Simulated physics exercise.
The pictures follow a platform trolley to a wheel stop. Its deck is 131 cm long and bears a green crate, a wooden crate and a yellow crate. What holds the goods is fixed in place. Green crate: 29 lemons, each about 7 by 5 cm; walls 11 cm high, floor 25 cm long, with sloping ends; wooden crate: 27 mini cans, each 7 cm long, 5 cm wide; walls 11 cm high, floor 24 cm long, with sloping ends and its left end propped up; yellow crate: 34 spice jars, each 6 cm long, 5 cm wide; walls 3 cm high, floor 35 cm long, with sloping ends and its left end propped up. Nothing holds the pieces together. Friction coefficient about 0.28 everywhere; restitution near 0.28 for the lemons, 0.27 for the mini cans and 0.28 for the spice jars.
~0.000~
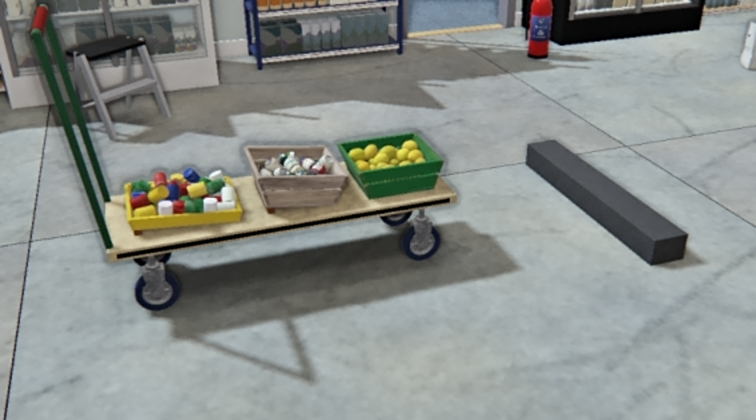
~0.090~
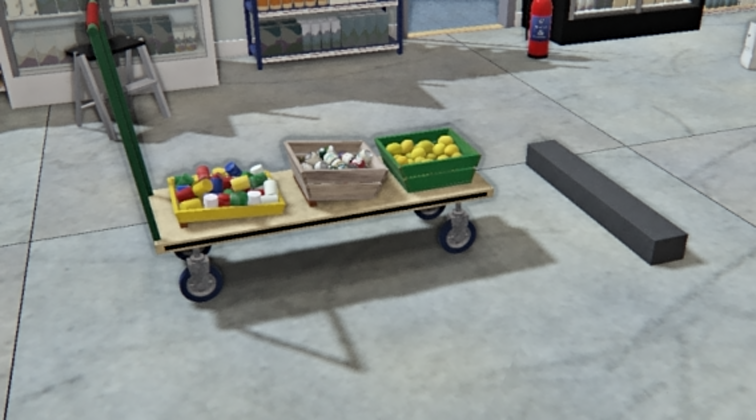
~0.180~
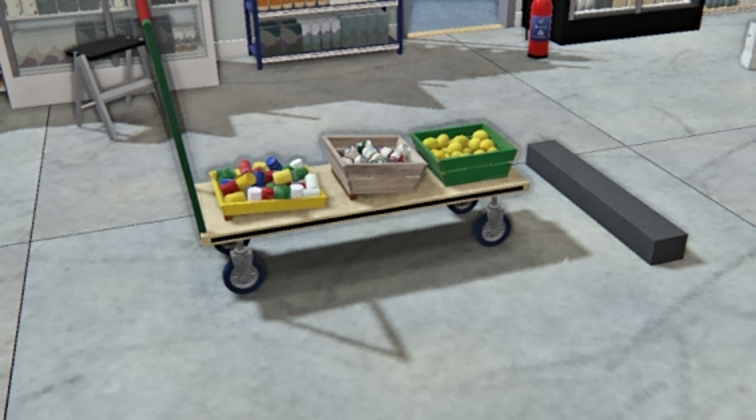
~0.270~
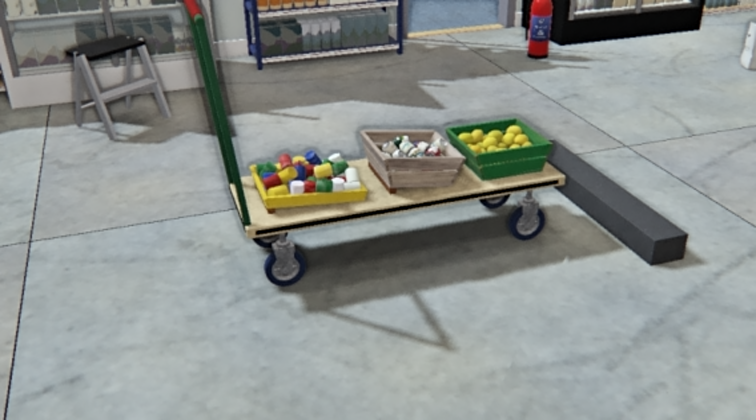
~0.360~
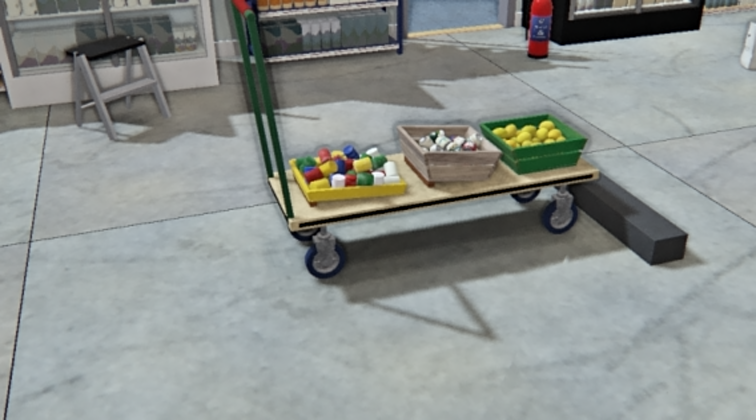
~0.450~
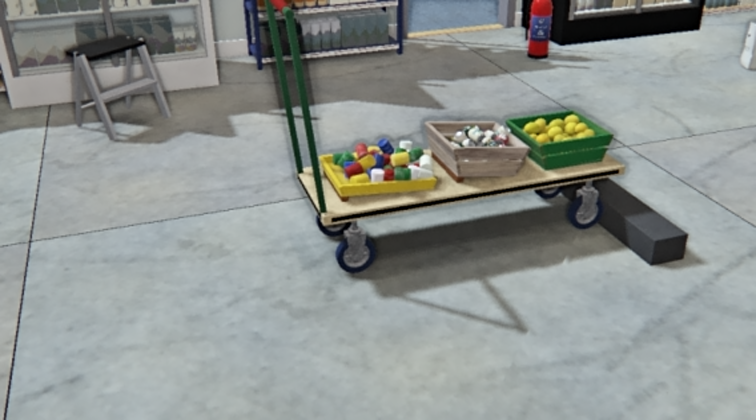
A platform trolley carrying three filled crates rolls right across the floor to a dark block.
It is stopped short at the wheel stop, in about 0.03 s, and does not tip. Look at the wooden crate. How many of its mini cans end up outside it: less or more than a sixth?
Less than a sixth of the mini cans leave the wooden crate.
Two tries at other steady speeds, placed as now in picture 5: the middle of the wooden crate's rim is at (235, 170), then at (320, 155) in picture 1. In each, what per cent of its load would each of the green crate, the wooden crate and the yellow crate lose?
Green crate 0 then 0, wooden crate 10 then 0, yellow crate 40 then 20 per cent.
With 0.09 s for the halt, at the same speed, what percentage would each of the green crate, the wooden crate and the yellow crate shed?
In that case green crate 0, wooden crate 0, yellow crate 30 per cent.
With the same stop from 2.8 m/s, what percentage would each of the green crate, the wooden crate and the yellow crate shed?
Then green crate 10, wooden crate 20, yellow crate 60 per cent.
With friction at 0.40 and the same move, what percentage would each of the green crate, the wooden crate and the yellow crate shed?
In that case green crate 0, wooden crate 10, yellow crate 30 per cent.
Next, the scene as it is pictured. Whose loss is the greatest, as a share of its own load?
The yellow crate.
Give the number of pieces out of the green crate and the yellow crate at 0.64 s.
About: Green crate 0, yellow crate 8.
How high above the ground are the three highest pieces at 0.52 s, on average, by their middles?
Some 46 cm up.
After 0.52 s, the green crate has all 29, the wooden crate has all 27 and the yellow crate is down by 4 of 34.
After 0.64 s, the green crate has all 29, the wooden crate has all 27 and the yellow crate is down by 7 of 34.
After 0.87 s, the green crate has all 29, the wooden crate has all 27 and the yellow crate is down by 12 of 34.
Outcome (at 1.37 s), the green crate has all 29, the wooden crate has all 27 and the yellow crate is down by 12 of 34. Asked share, 0 of 27, 0 per cent.
